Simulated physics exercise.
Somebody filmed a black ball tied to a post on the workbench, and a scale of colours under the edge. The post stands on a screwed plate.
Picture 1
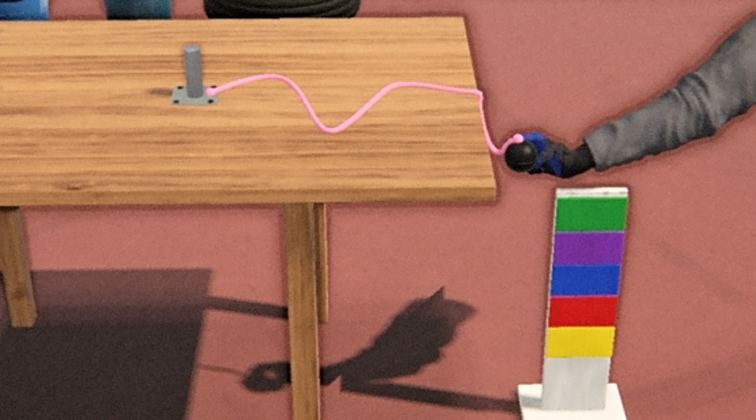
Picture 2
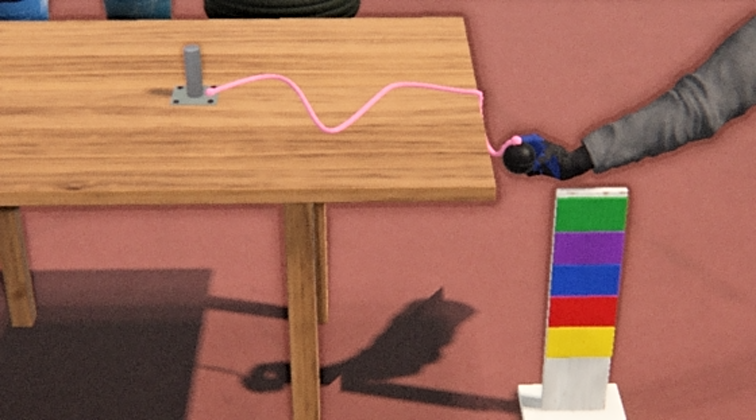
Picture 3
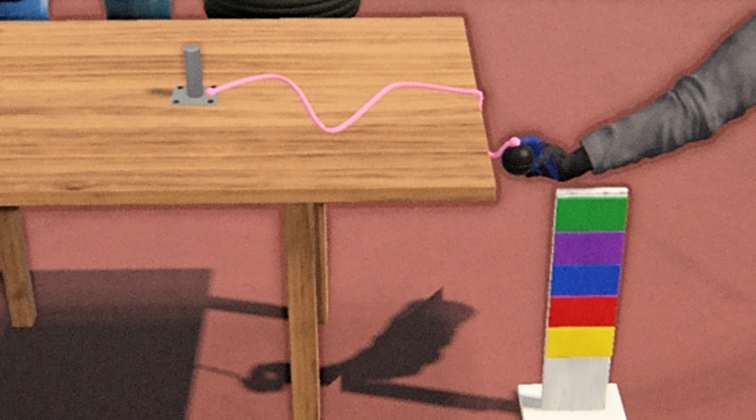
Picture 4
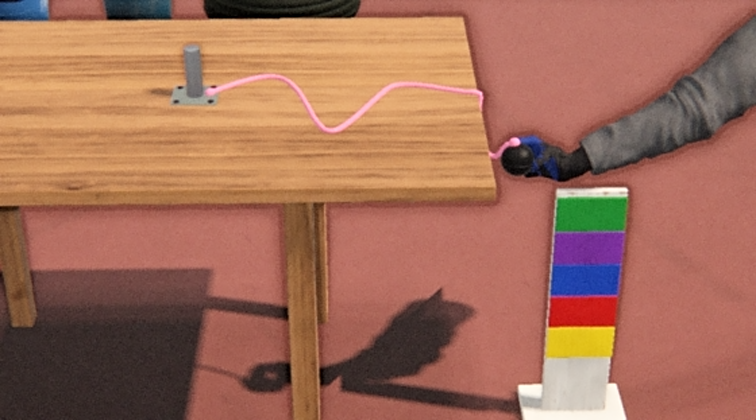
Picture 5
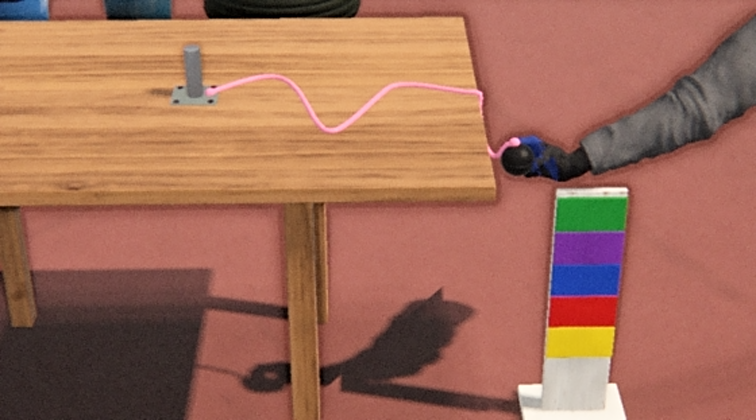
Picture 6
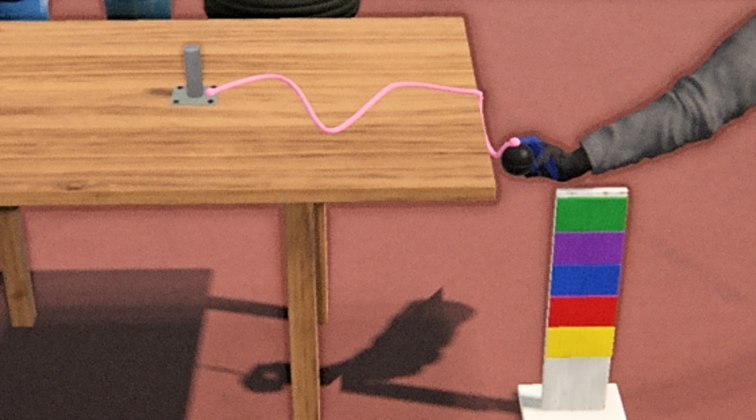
A gloved hand holds a black ball on a pink cord beside the table, barely moving.
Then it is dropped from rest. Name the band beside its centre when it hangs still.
The yellow one.
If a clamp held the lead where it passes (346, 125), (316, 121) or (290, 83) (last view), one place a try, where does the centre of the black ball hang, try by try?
Try by try, around (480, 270), (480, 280) and (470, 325).
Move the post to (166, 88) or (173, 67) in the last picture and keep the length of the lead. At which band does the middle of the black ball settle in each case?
Try by try: Red; red.
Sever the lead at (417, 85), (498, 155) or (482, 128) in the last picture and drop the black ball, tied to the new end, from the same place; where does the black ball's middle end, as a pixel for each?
In that order: (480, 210), (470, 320) and (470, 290).
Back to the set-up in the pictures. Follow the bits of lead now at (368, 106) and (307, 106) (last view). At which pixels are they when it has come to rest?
About (481, 123), and the other about (367, 100).
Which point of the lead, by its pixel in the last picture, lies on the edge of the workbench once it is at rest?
The one at (362, 112).
Early on, ball near (486, 327); level with yellow.
Midway, ball near (465, 339); level with yellow.
Finally, ball near (469, 342); level with yellow. The lead holds its middle at yellow.
